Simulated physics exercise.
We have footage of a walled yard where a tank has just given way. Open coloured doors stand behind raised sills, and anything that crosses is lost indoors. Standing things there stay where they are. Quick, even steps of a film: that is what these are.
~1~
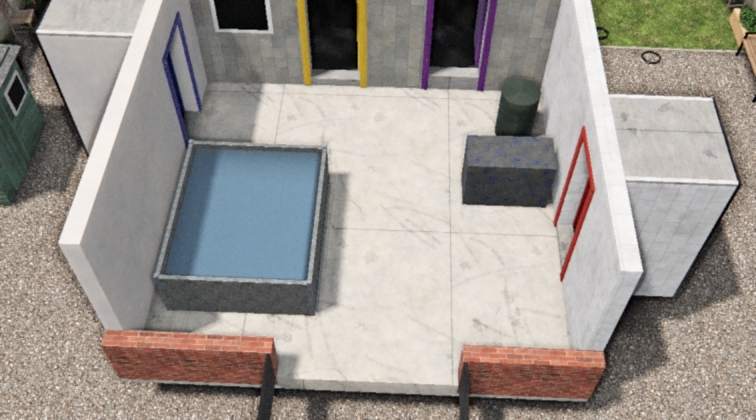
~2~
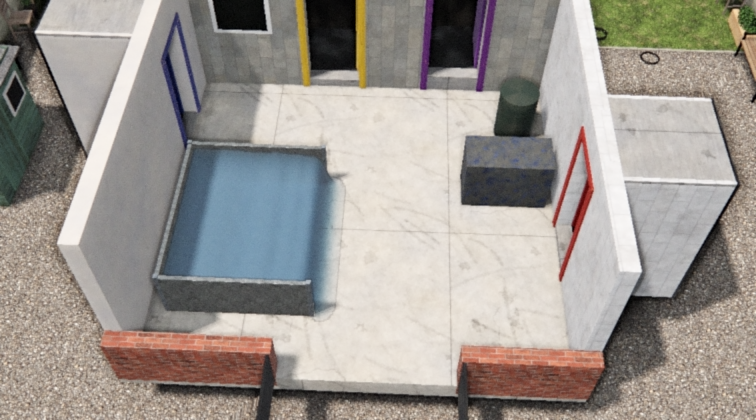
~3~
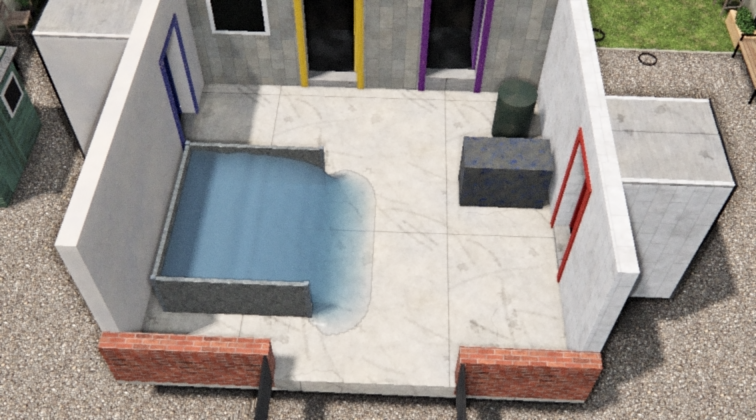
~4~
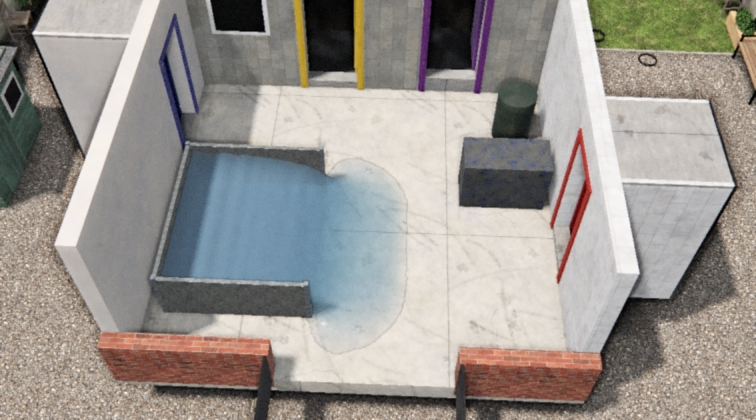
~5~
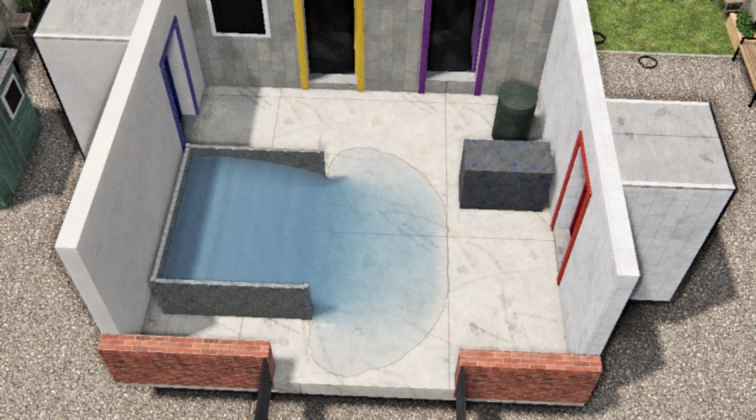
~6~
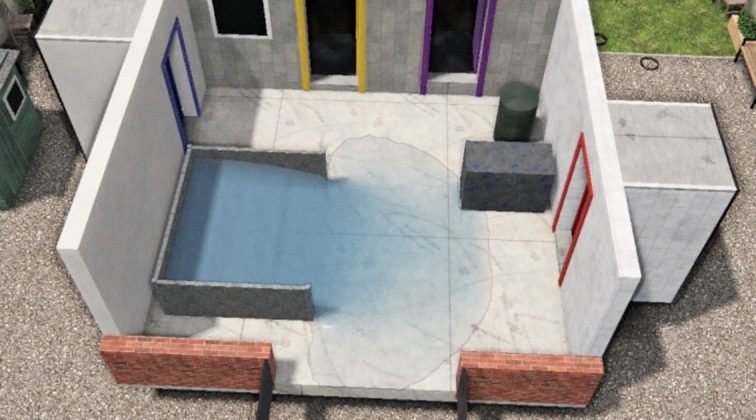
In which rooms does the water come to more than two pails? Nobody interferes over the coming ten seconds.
Result: The blue door swallows too much water. The red door swallows too much water. The purple door swallows an okay amount of water. The yellow door swallows an okay amount of water.
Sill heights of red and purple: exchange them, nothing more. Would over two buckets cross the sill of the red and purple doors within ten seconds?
Result - red door ends up above, purple door ends up above.
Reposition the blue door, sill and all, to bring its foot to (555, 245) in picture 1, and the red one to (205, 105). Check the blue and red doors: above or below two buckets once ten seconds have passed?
The blue door gets past the limit, and the red door gets past the limit as well.
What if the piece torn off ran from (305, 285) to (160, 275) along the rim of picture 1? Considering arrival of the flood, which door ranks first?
I'd name the blue-painted one.
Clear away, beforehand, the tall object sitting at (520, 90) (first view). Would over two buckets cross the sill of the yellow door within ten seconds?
Finding: Yellow door is within bounds.
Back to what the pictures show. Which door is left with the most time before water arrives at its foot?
The blue door.
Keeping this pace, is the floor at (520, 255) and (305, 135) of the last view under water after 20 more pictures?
Result, in the order given: Wetted / not wetted.
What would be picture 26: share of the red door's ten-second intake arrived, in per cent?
Share at that point: Close to 85 in a hundred.
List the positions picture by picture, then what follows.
Still water in the open tank at (247, 211), in the first frame.
Water pours out at (316, 233) and has run to (316, 318), in the second frame.
Water pours out at (315, 236) and has run to (351, 176), in the third frame.
The front is at (359, 163), out from the gap at (315, 238), in the fourth frame.
Water pours out at (315, 241) and has run to (395, 161), in the fifth frame.
The front is at (480, 212), out from the gap at (316, 242), in the sixth frame.
A moment on, water covers 55 % of the floor; the blue door not reached, the red door over two buckets in, the purple door not reached, the yellow door not reached.
Next, water covers 60 % of the floor; the blue door not reached, the red door far over two buckets in, the purple door wet at the sill, nothing in, the yellow door not reached.
Then, water covers 65 % of the floor; the blue door not reached, the red door far over two buckets in, the purple door wet at the sill, nothing in, the yellow door wet at the sill, nothing in.
Later, water covers 90 % of the floor; the blue door under two buckets in, the red door far over two buckets in, the purple door wet at the sill, nothing in, the yellow door wet at the sill, nothing in.
In the end, water covers 95 % of the floor; the blue door far over two buckets in, the red door far over two buckets in, the purple door wet at the sill, nothing in, the yellow door wet at the sill, nothing in.
